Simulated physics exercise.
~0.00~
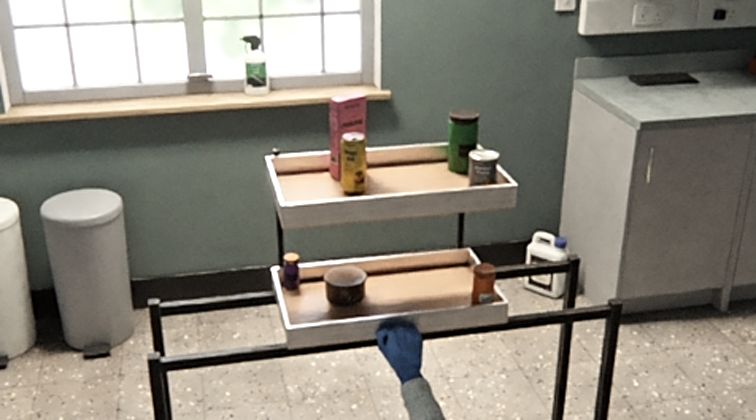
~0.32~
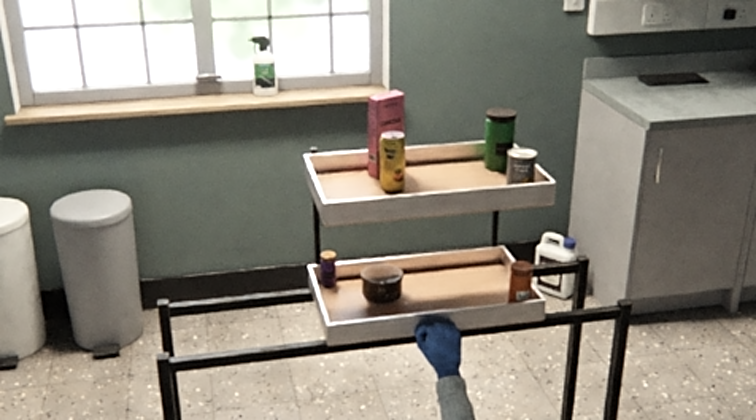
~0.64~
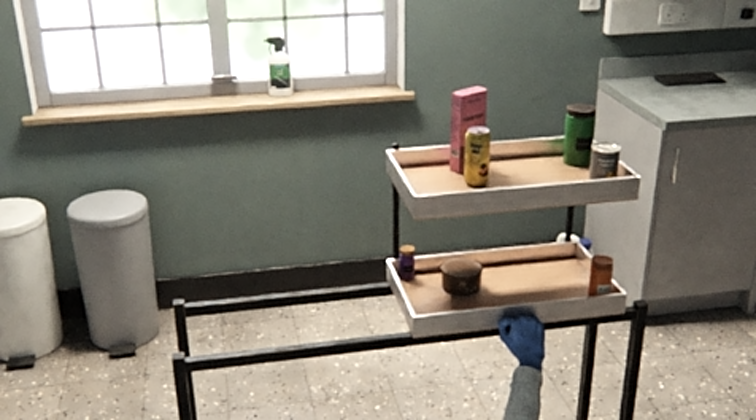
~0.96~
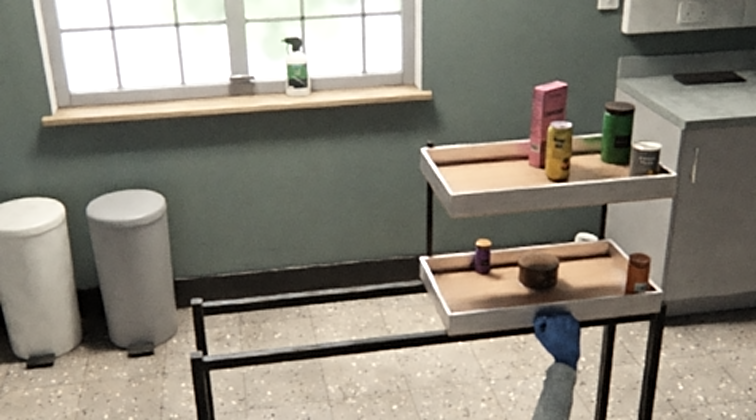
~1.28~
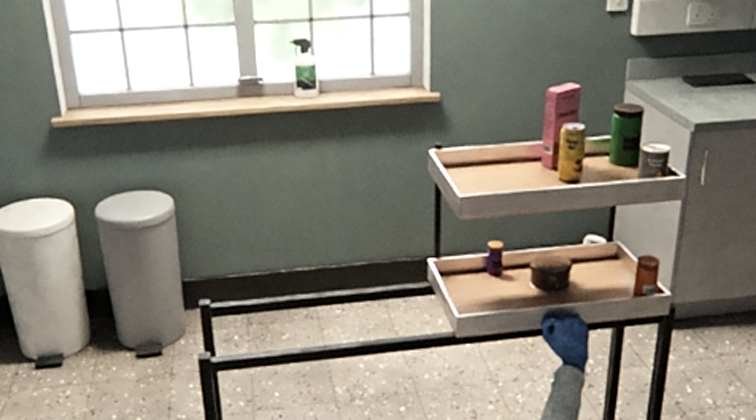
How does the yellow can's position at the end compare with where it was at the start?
It starts left of the middle of the upper tray and ends further right in the view, just past the tray's middle and closer to the green jar. It is still upright beside the pink packet.
In a room with green walls, a window and two pedal bins, a blue-gloved hand holds the front of a two-level tray rack on black rails. The upper tray carries a pink packet, yellow can, green jar and grey tin, while a purple shaker, brown tub and orange jar sit below. The rack glides right, picking up speed, with everything riding along. As it halts near the rails' right end, the shaker, tub, can and packet slide further right across their trays. All finish upright, while the other three items keep their places.
